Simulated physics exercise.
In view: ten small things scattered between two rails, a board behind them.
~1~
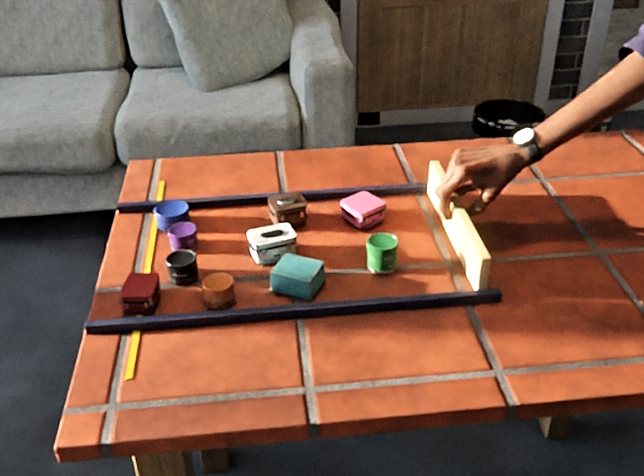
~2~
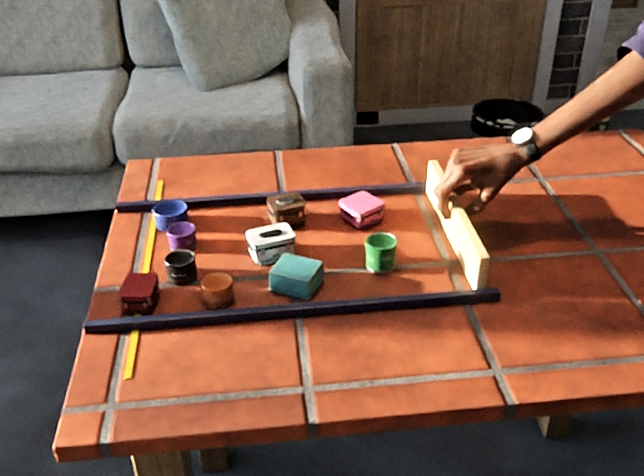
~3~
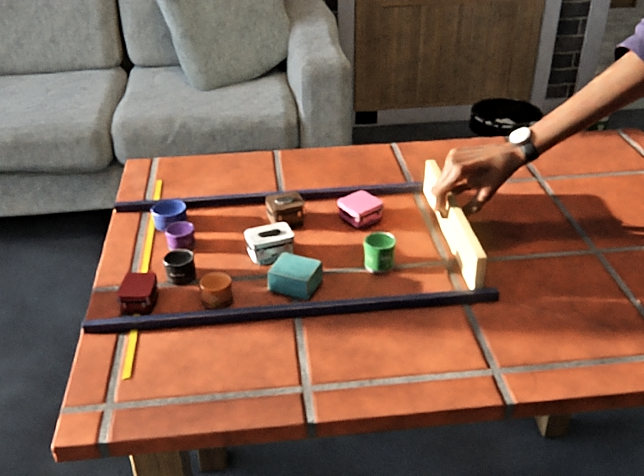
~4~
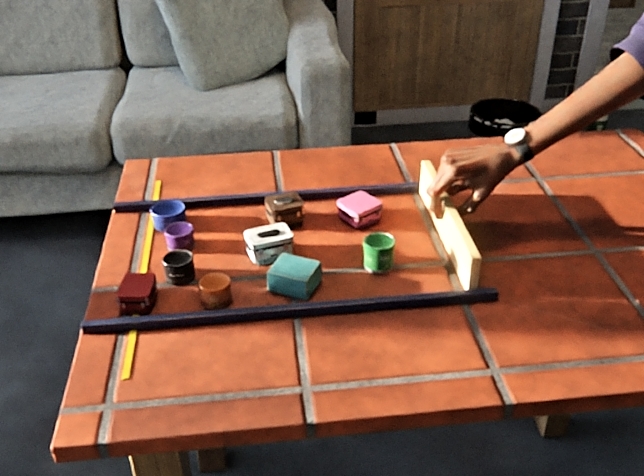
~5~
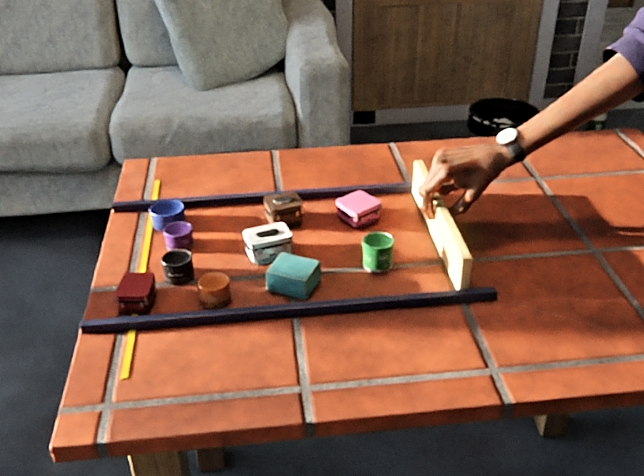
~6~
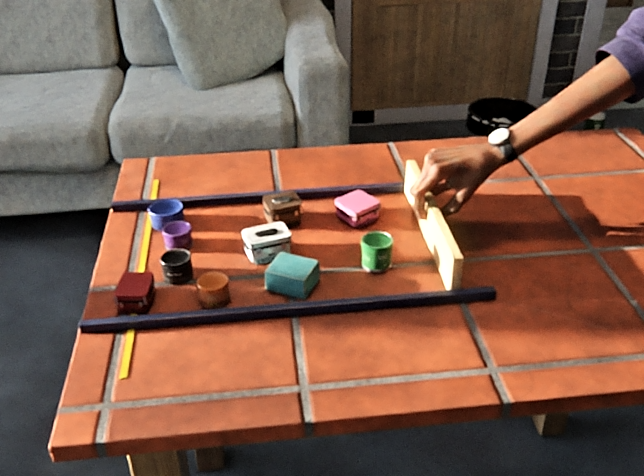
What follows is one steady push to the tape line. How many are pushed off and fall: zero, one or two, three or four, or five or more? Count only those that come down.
The number that fall off is three or four.
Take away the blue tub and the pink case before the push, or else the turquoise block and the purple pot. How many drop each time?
Fallen: 2, and 2 in the other try.
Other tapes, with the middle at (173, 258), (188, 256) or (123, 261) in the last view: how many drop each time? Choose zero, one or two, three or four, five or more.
Taking them in turn, either one or two; no fall at all; five or more.
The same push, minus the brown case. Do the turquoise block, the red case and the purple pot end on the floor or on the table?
The turquoise block holds on, the red case falls, the purple pot is kept.
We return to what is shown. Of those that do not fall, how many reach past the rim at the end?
That would be 1.
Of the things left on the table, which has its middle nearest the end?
It is the black tub.
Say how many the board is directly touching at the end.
It touches 5.
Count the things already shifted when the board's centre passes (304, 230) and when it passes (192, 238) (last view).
At the one place 4, at the other 10.
Soon after, none off yet; red case at rest near (136, 293); blue tub at rest near (167, 215); purple pot at rest near (178, 237).
After that, none off yet; red case displaced about its own width near (103, 293); blue tub displaced well along near (111, 219); purple pot displaced a little near (165, 235).
In the end, the number that fall off is three or four; gone, brown case, orange tub, blue tub and red case.
